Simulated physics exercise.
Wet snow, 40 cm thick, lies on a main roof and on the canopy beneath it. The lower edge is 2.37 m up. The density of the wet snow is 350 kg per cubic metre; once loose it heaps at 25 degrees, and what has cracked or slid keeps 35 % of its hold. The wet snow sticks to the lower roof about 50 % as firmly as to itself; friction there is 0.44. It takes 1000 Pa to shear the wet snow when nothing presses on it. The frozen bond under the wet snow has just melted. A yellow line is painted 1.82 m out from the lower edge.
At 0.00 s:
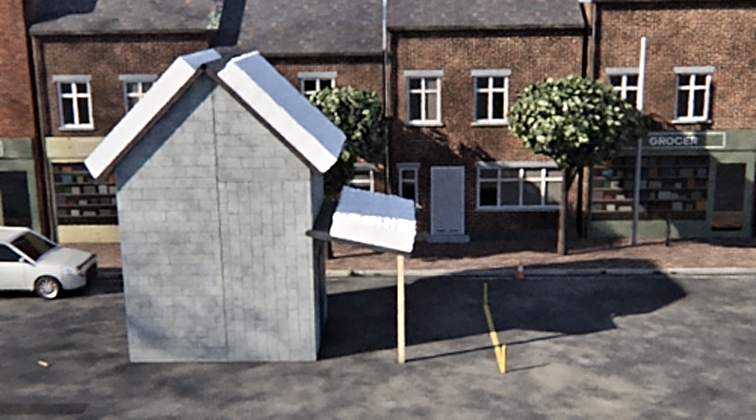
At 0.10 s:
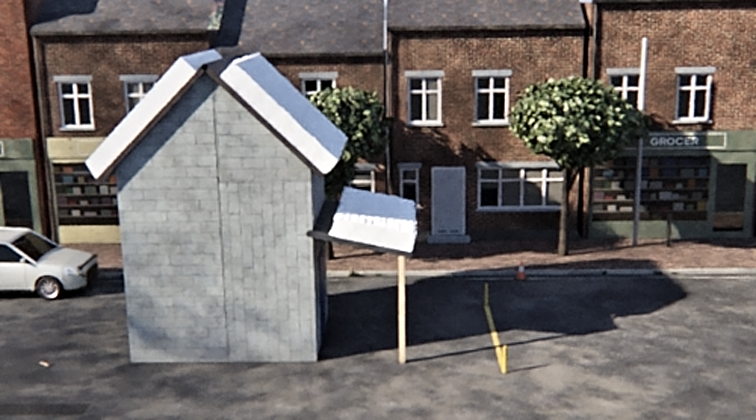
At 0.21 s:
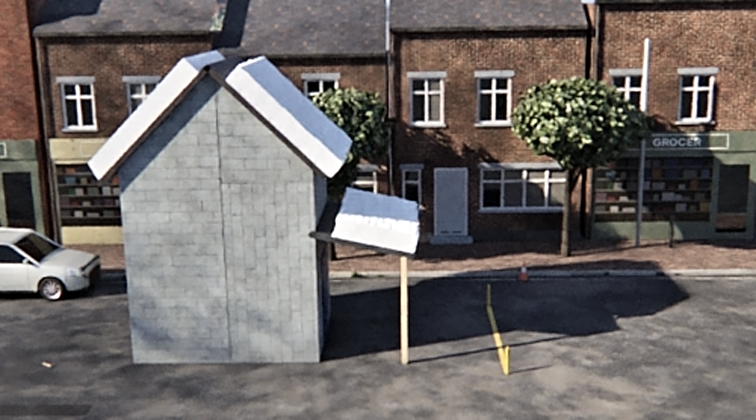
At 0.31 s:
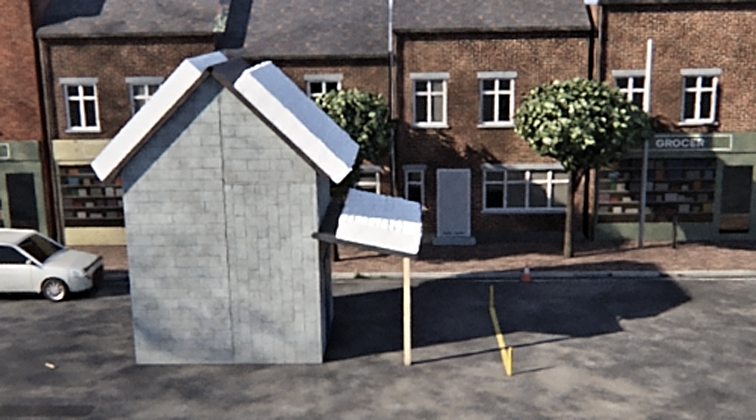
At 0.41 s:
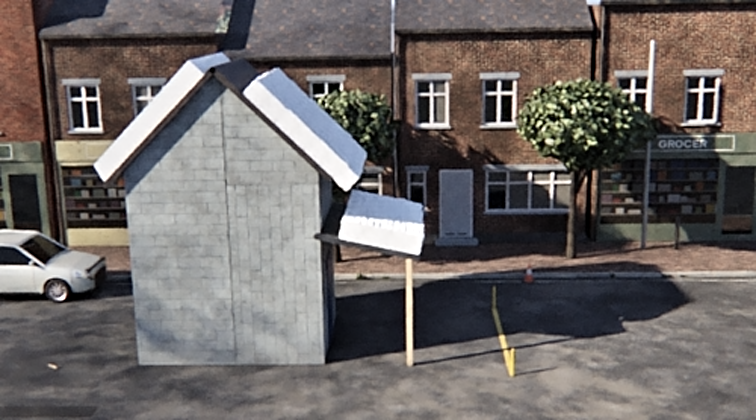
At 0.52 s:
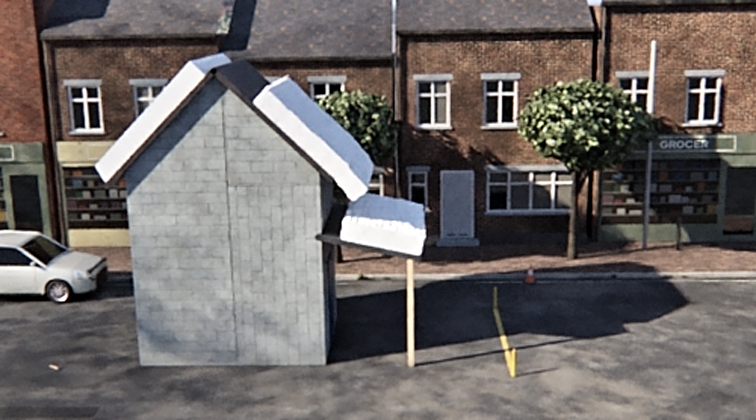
In this clip, a thick white slab of snow on the right slope of a grey block building's roof slides slowly down and rightward, exposing dark roof near the ridge, while the snow on the lower canopy shows little movement.
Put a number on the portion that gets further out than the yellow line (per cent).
It comes to some 28 %.
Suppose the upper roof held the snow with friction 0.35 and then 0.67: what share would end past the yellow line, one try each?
In turn about 20 %, 3 %.
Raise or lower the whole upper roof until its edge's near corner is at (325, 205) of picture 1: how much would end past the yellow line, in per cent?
In that case some 2 per cent.
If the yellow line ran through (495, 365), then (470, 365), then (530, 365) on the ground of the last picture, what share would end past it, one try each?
In turn about 35 %, 45 %, 22 %.
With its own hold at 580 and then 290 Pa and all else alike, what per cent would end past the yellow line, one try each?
In turn about 35 %, 40 %.
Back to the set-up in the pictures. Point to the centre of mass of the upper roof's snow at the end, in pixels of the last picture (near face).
Near (485, 320).
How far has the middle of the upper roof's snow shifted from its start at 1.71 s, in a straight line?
Some 4.4 m.
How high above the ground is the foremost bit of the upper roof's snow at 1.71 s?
Roughly 0.2 m.
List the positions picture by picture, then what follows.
Leading edge of the wet snow at (324, 155), in the first frame.
Leading edge of the wet snow at (326, 157), its middle shifted 2.6 cm, 1 % of it past the upper edge, in one piece, in the second frame.
Leading edge of the wet snow at (331, 166), its middle shifted 10 cm, 4 % of it past the upper edge, in one piece, in the third frame.
Leading edge of the wet snow at (338, 160), its middle shifted 23 cm, 9 % of it past the upper edge, in one piece, in the fourth frame.
Leading edge of the wet snow at (347, 174), its middle shifted 41 cm, 16 % of it past the upper edge, in one piece, in the fifth frame.
Leading edge of the wet snow at (356, 176), its middle shifted 65 cm, 25 % of it past the upper edge, cracking, in the sixth frame.
After 1.06 s, none is below the lower edge and 0 % is past the line.
After 1.71 s, 43 % is below the lower edge and 3 % is past the line.
After 2.35 s, 61 % is below the lower edge and 27 % is past the line.
After 3.00 s, 61 % is below the lower edge and 28 % is past the line.
After 3.40 s, at the end, 61 % is below the lower edge and 28 % is past the line.
